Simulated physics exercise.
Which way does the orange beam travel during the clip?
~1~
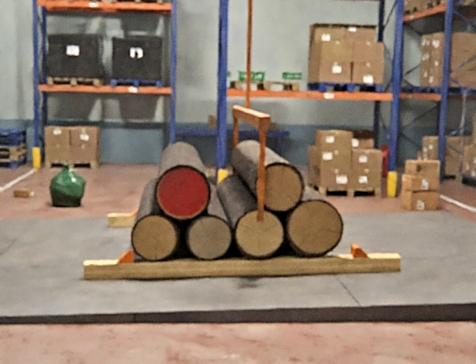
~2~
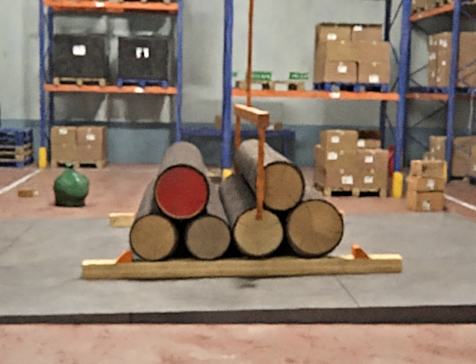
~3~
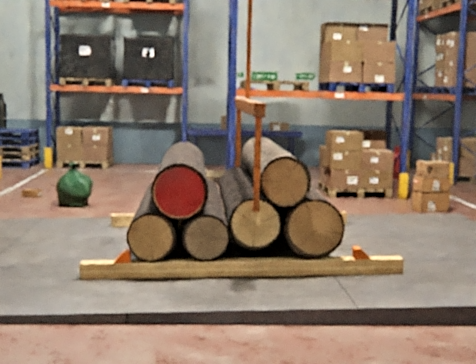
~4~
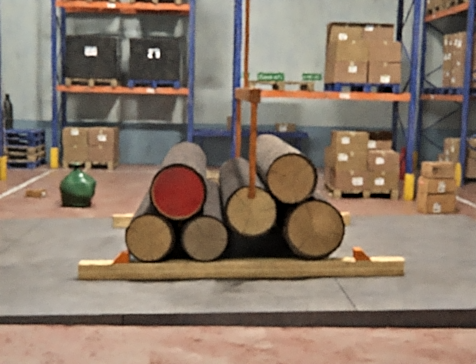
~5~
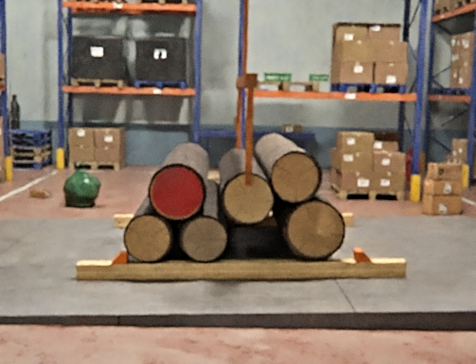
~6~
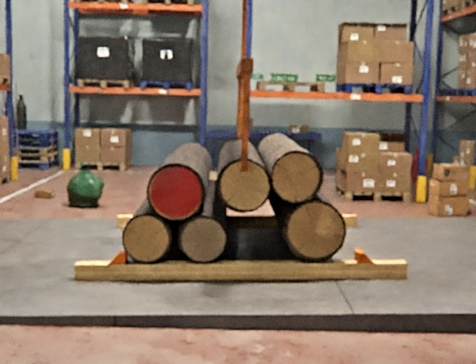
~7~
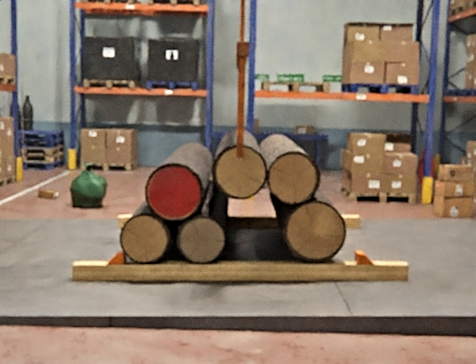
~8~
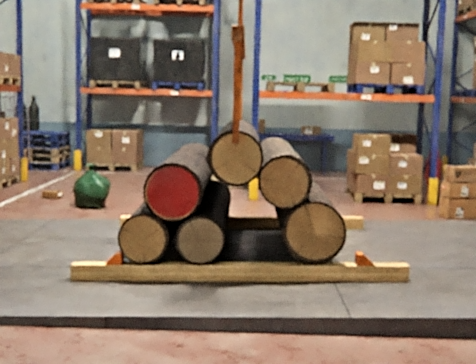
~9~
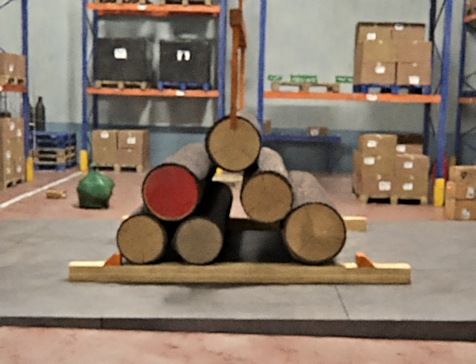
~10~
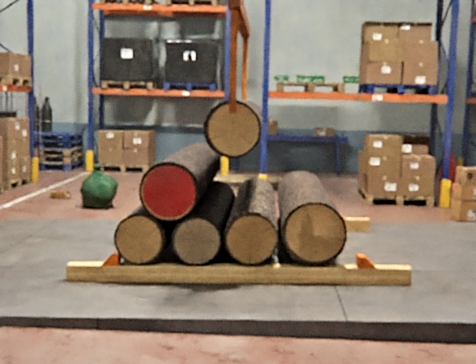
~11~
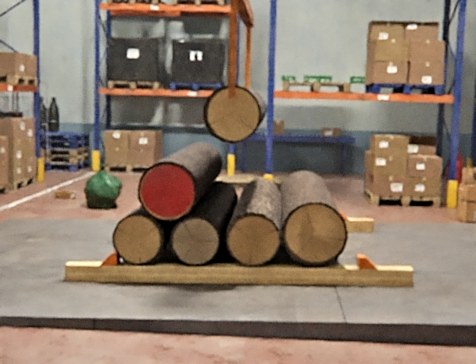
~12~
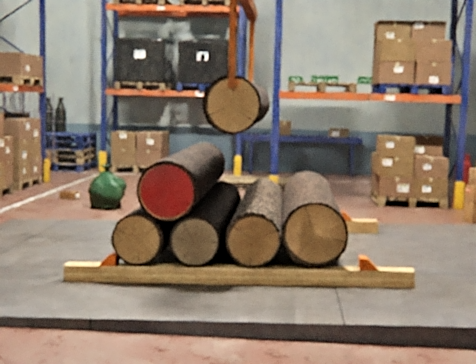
The orange beam moves upward, carrying the hooked log up out of the stack.
